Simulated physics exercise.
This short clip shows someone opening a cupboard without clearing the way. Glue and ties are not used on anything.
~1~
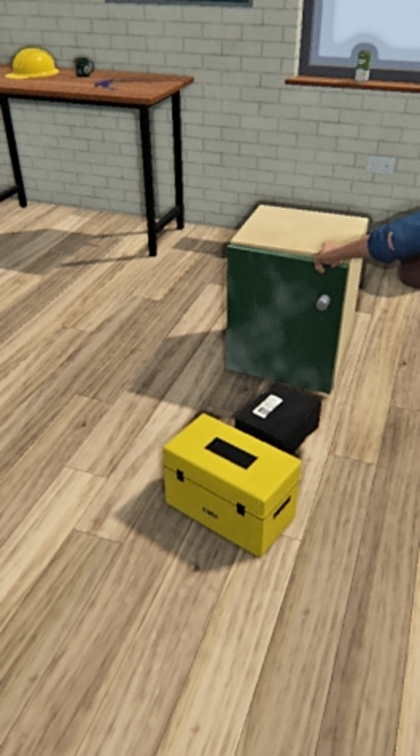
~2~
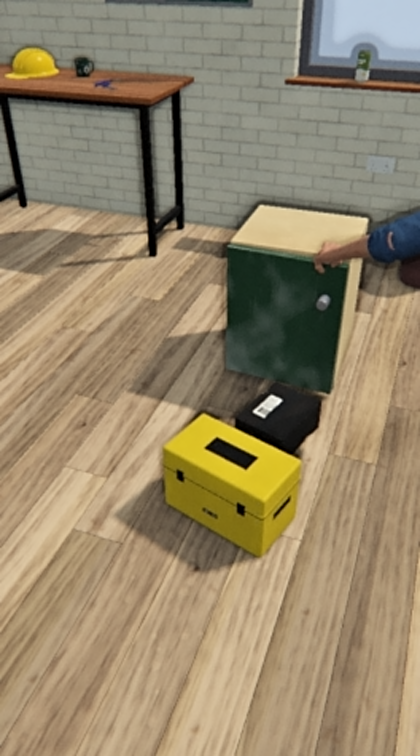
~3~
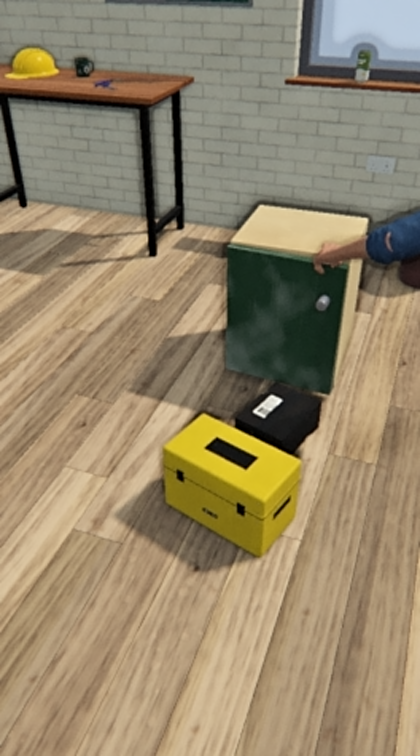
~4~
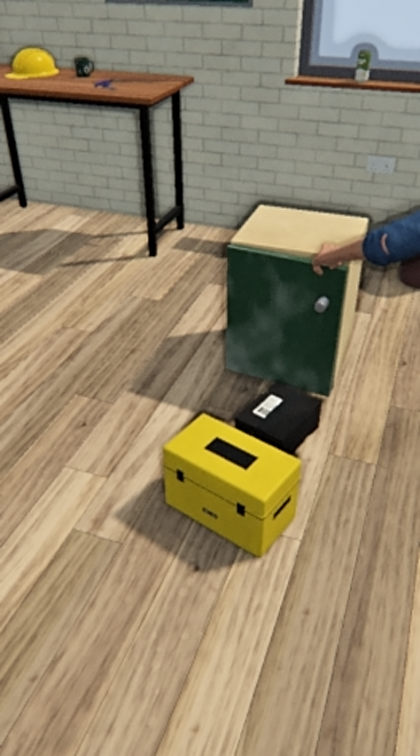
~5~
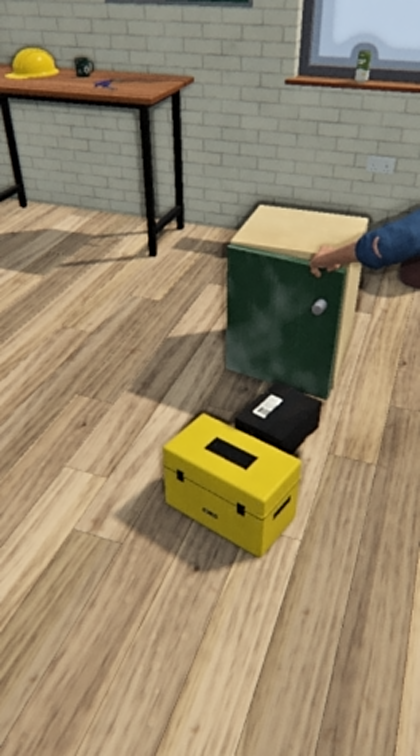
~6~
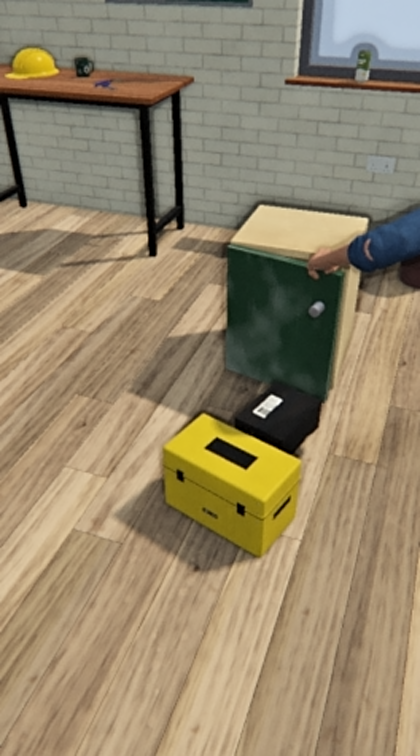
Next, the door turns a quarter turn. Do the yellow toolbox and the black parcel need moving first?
Outcome: The yellow toolbox gets knocked, the black parcel gets knocked.
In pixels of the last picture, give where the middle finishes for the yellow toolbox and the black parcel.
Final centres, approx.: First (213, 507), second (193, 457).
Then, 1.30 s after the last picture, door 52° open; yellow toolbox moved a little near (225, 488); black parcel moved about its own width near (235, 443).
At rest, the yellow toolbox gets shoved, near (214, 507); the black parcel gets shoved, near (193, 457).
